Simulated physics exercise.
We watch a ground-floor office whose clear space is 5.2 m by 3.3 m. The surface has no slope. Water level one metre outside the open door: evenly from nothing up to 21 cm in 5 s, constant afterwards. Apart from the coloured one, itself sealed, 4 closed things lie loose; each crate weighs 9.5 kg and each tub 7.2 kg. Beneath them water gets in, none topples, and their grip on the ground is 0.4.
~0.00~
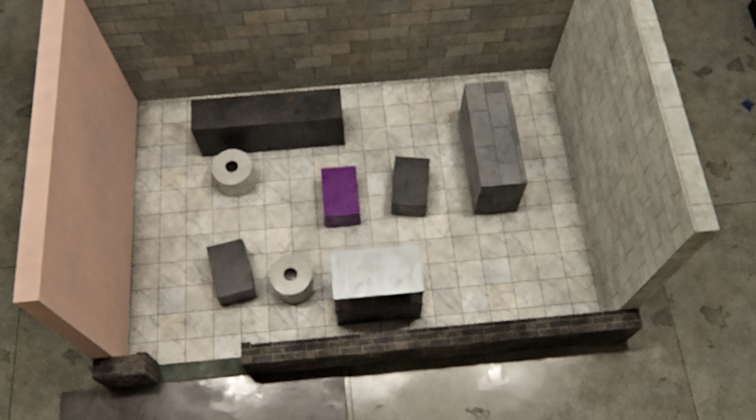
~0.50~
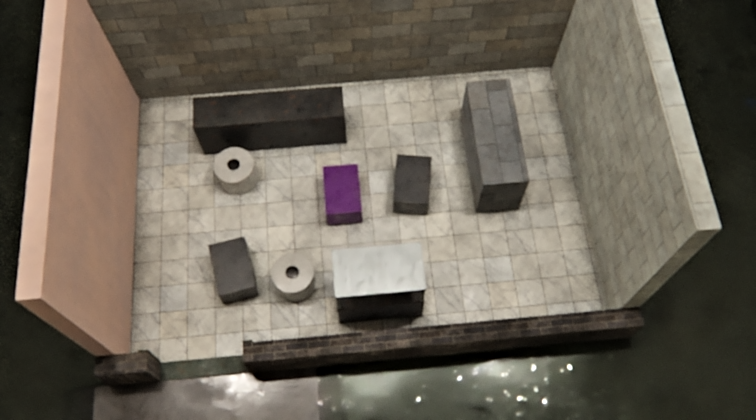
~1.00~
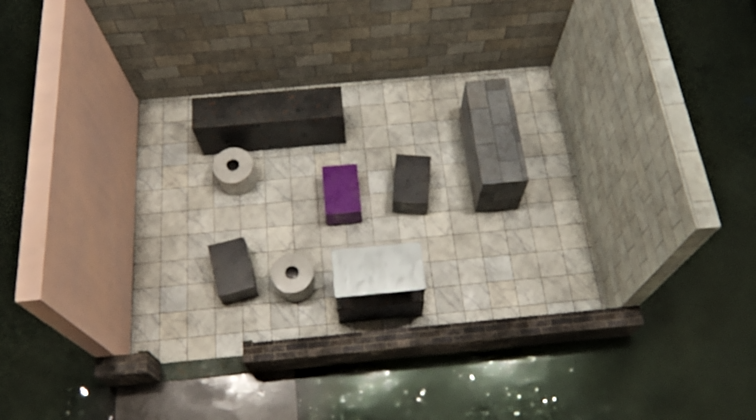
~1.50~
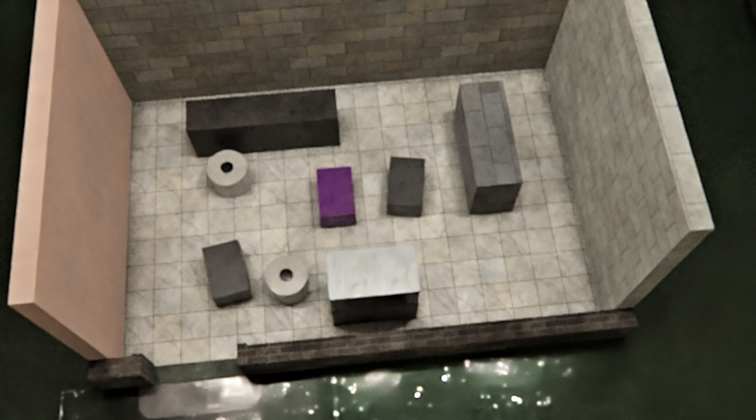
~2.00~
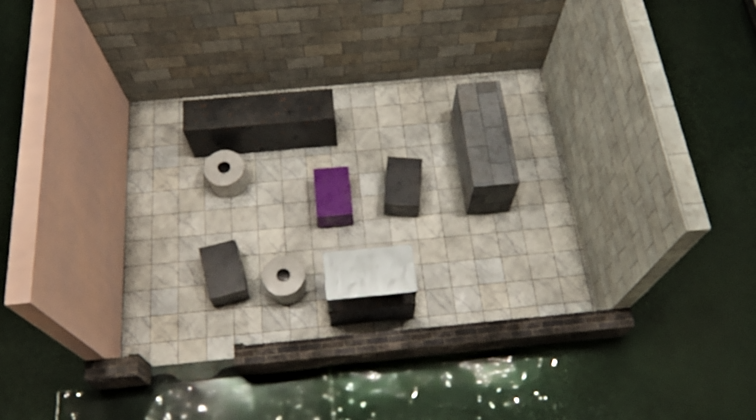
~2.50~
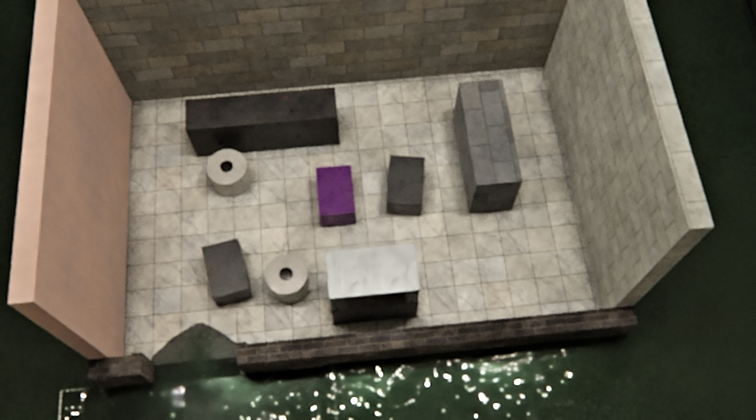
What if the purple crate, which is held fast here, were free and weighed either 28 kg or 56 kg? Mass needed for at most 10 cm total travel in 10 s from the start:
It never needs the heavy one.
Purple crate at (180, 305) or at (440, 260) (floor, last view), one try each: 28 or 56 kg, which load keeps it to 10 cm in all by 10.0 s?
Only the heavy mass does it, then the light mass does it.
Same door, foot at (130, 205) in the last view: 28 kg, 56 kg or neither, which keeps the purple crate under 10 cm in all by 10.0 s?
That way, only the big mass suffices.
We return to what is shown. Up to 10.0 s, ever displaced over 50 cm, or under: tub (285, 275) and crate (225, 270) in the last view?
Below, beyond.
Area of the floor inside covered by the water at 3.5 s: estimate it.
Near 1.5 m2 in all.
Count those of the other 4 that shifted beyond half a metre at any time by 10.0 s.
I get 1.
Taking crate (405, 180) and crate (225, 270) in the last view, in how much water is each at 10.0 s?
Roughly 3 and 12 cm.
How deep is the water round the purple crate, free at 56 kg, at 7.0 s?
Close to 3 cm deep.
After 3.5 s the purple crate would be 0 cm from its start with 28 kg and 0 cm from its start with 56 kg; 0 cm of water round it then.
After 4.5 s the purple crate would be 0 cm from its start with 28 kg and 0 cm from its start with 56 kg; 0 cm of water round it then.
After 7.0 s the purple crate would be 0 cm from its start with 28 kg and 0 cm from its start with 56 kg; 3 cm of water round it then.
After 10.0 s the purple crate would be 1 cm from its start with 28 kg and 0 cm from its start with 56 kg; 6 cm of water round it then.
